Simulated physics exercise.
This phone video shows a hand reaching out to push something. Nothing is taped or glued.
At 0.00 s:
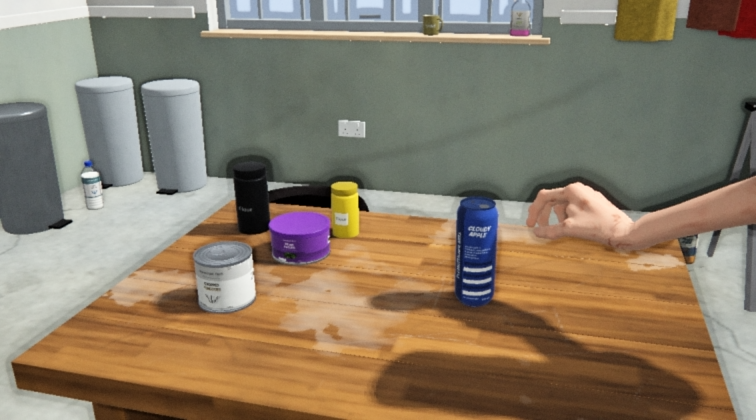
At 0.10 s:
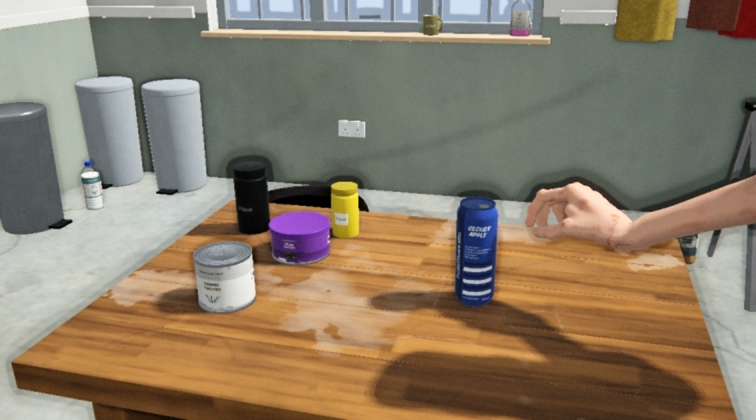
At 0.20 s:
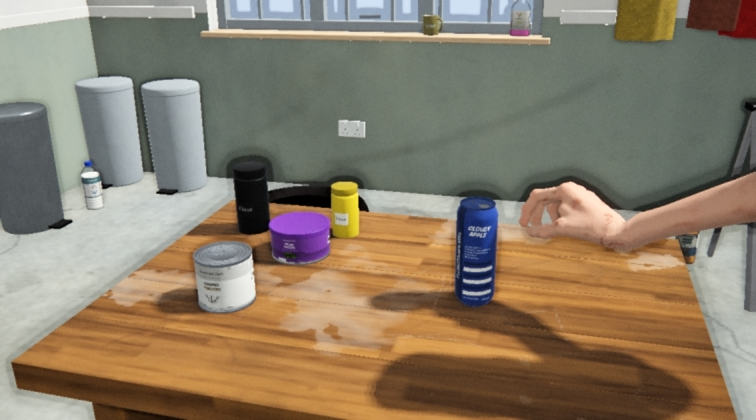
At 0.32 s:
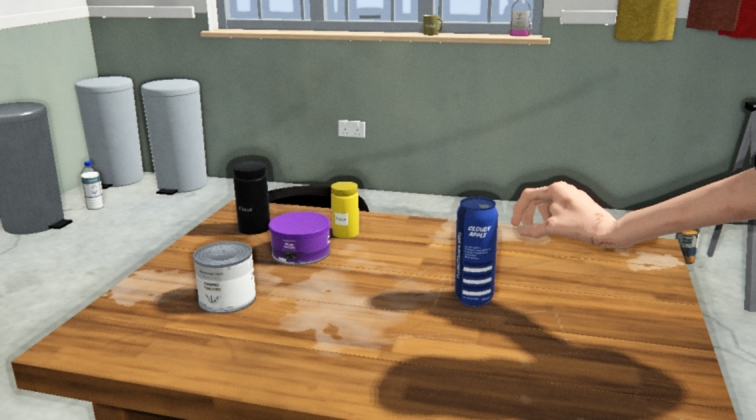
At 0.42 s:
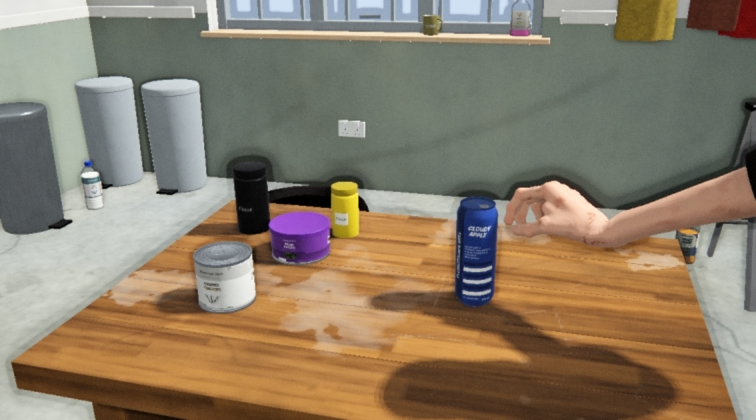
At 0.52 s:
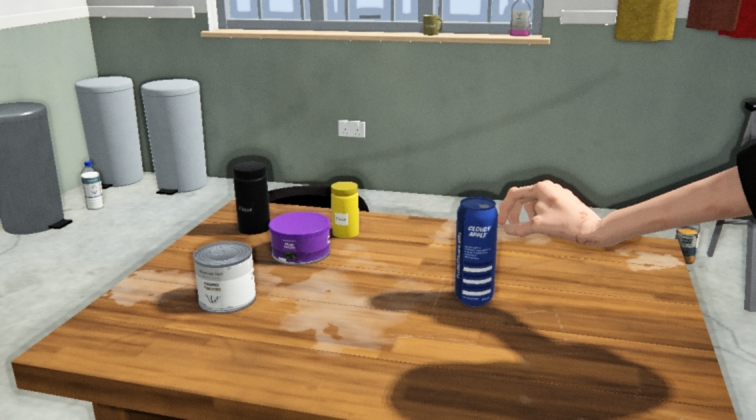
A hand moves slightly left toward the blue can standing on the wooden table.
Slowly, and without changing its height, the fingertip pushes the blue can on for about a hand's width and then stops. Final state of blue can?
Honestly, it doesn't stay up after that.
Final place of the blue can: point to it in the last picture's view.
At about (396, 274).
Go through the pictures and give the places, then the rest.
In the first frame, blue can (476, 253).
In the second frame, blue can (476, 253).
In the third frame, blue can (476, 253).
In the fourth frame, blue can (476, 253).
In the fifth frame, blue can (476, 253).
In the sixth frame, blue can (476, 253).
Around 0.92 s, blue can rocked 16° from its first pose near (460, 248).
Around 1.32 s, blue can rocked 61° from its first pose near (419, 256).
Around 1.42 s, blue can on its side near (399, 271).
Around 1.52 s, blue can on its side near (396, 273).
Finally (2.3 s), down or leaning hard on the table, blue can. Final places as the last picture's camera would see them, blue can near (396, 274).
